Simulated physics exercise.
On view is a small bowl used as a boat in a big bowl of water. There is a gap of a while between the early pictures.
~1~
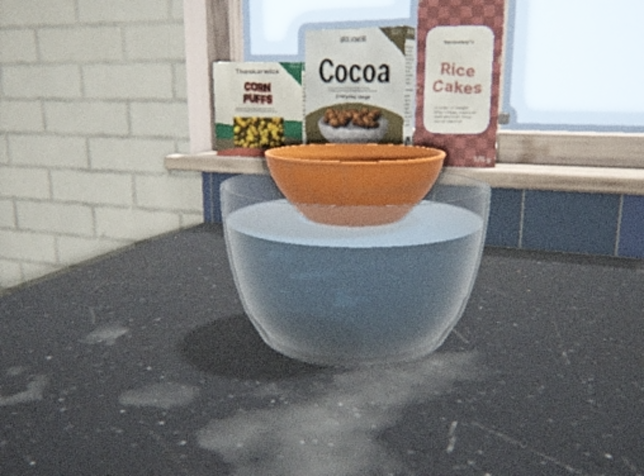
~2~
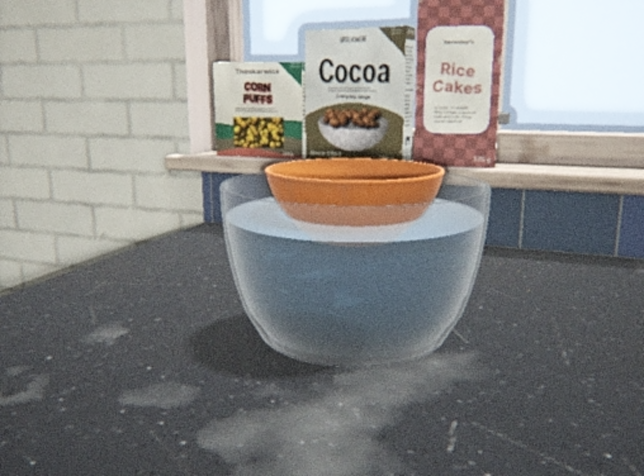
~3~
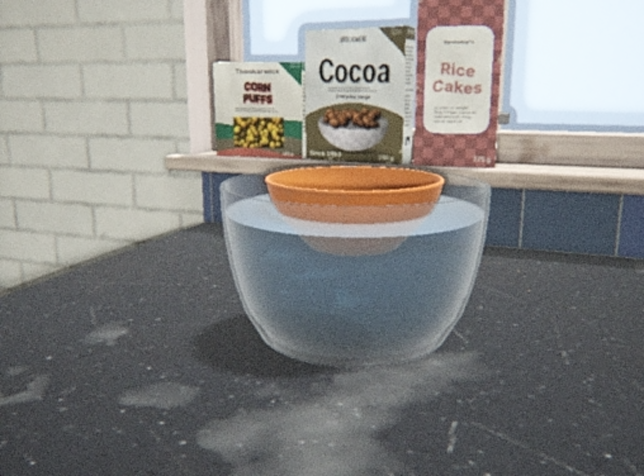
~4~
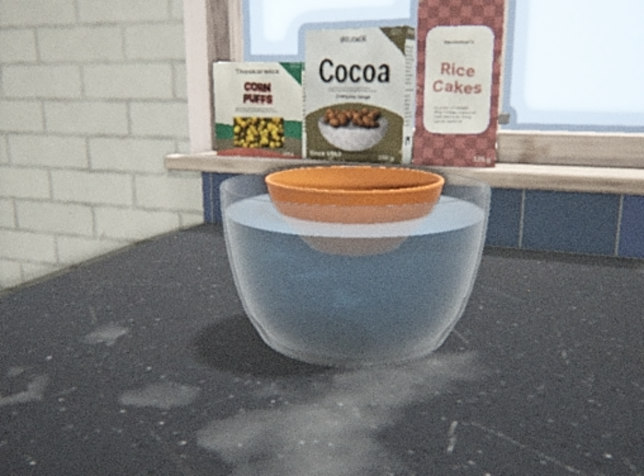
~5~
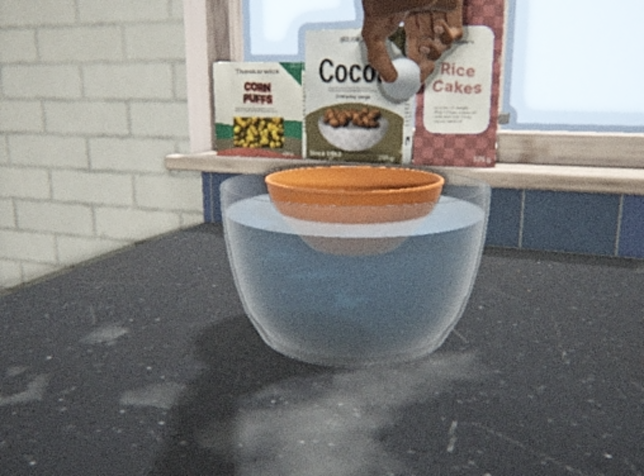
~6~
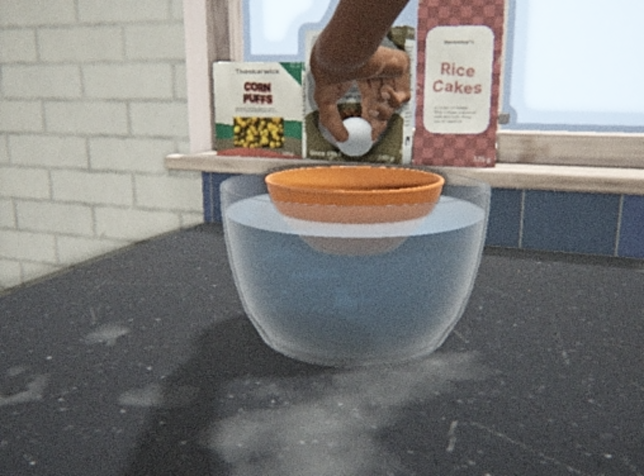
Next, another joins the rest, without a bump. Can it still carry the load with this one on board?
It is going to remain buoyant after this.
A moment on, the steel ball is in and the small bowl dips.
Further on, it steadies; about a third of its side above the surface.
When it is over, the small bowl floats; about a third of its side above the surface.
